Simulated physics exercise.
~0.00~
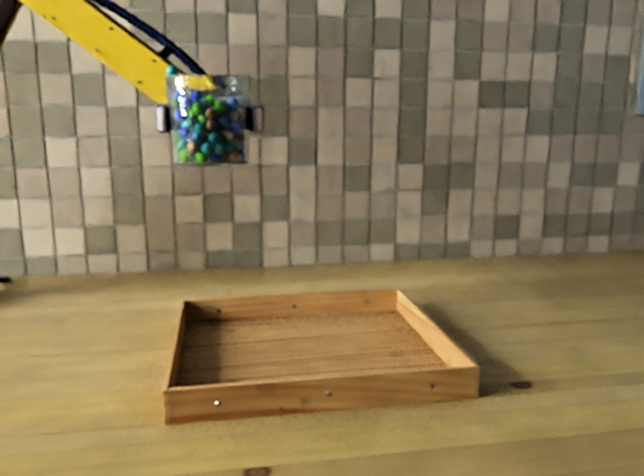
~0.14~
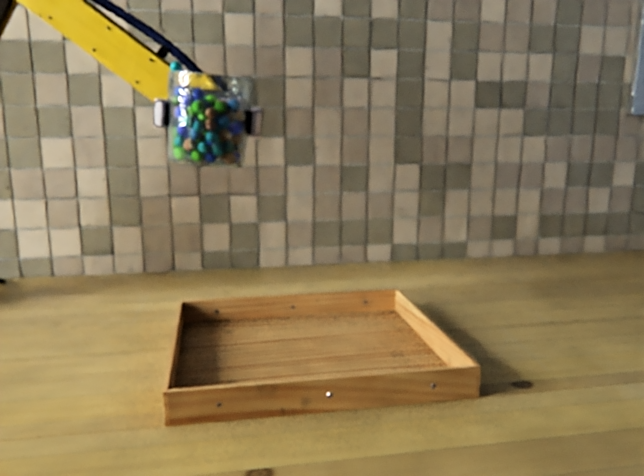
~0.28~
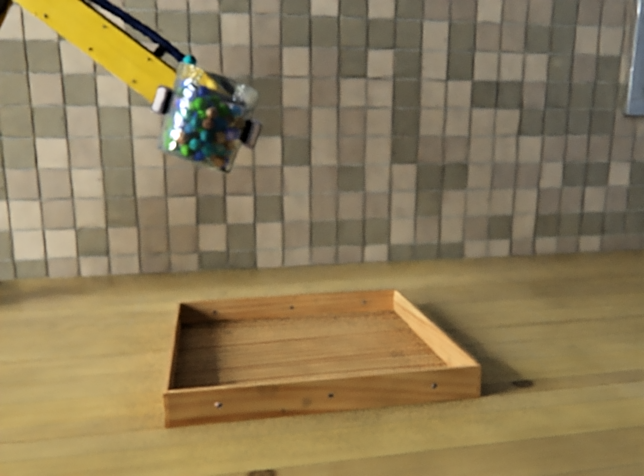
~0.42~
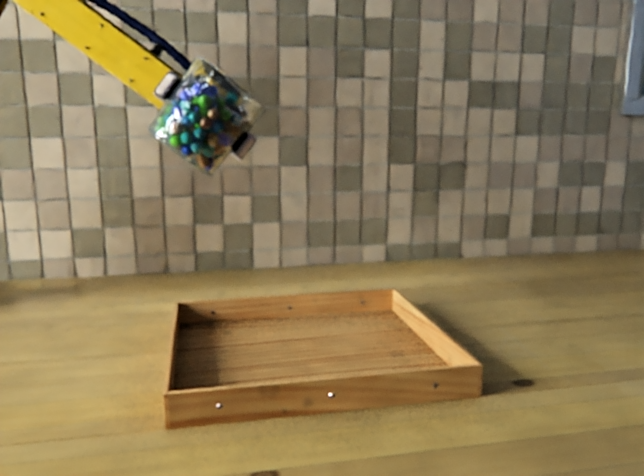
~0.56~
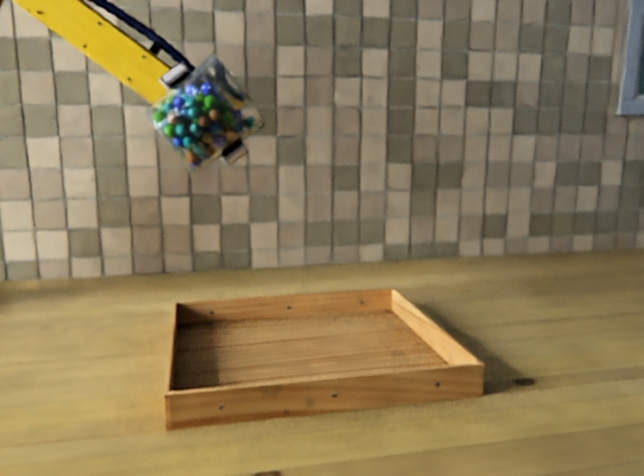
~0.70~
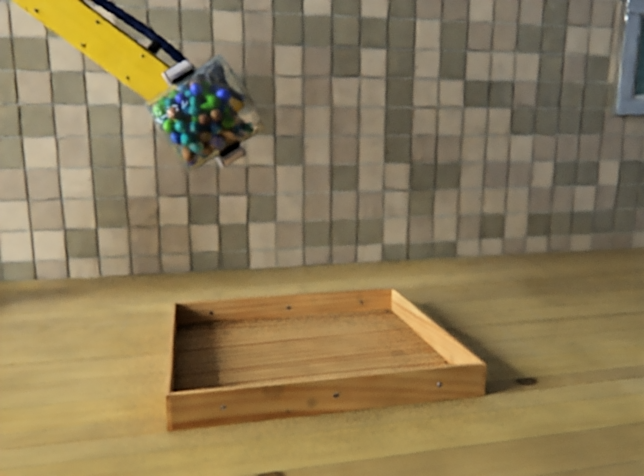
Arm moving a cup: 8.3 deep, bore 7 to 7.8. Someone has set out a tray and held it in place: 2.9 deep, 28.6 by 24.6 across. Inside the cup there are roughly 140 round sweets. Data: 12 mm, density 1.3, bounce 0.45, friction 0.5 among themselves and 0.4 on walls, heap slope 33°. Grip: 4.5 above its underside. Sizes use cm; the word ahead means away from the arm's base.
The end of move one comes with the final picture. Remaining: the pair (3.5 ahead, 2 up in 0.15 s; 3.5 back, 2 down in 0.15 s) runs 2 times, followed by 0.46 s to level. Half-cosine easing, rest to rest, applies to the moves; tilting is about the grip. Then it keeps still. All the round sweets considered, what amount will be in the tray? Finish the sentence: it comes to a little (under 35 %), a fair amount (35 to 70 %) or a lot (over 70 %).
It comes to a little.
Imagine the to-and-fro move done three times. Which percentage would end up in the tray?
Then about 25 per cent.
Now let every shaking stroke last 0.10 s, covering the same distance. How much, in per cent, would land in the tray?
Then roughly 55 percent.
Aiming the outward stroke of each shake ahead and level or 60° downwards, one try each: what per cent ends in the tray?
About 10 and 0 per cent.
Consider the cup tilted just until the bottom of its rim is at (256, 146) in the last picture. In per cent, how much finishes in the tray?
About 60 percent.
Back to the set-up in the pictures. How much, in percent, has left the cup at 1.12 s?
10 %.
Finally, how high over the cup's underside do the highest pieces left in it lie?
I'd put it at close to 7.5 centimetres.
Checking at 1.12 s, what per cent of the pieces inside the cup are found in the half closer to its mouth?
Near 45 %.
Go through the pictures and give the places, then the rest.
The first picture shows cup middle at (210, 123), level; upper third of the load around (208, 111), from x 175 to 240, top at y 70; 142 in the cup.
The second picture shows cup middle at (209, 122), tilted 6° forward; upper third of the load around (207, 112), from x 175 to 240, top at y 65.
The third picture shows cup middle at (207, 121), tilted 20° forward; upper third of the load around (200, 111), from x 170 to 240, top at y 60.
The fourth picture shows cup middle at (205, 120), tilted 39° forward; upper third of the load around (200, 107), from x 160 to 235, top at y 90.
The fifth picture shows cup middle at (204, 118), tilted 53° forward; upper third of the load around (196, 104), from x 160 to 250, top at y 85.
The sixth picture shows cup middle at (204, 116), tilted 59° forward; upper third of the load around (196, 103), from x 160 to 245, top at y 85; 142 in the cup.
By 1.12 s, tilted 59° forward, highest piece 29 above the table; 130 in the cup, 10 in the tray, 2 in flight or on a rim.
By 1.55 s, tilted 26° forward, highest piece 29 above the table; 118 in the cup, 24 in the tray.
By 1.96 s, level, highest piece 30 above the table; 118 in the cup, 24 in the tray.
By 3.01 s, level, highest piece 30 above the table; 118 in the cup, 24 in the tray.
Final count, 118 in the cup, 24 in the tray. That is 17 % in the tray.
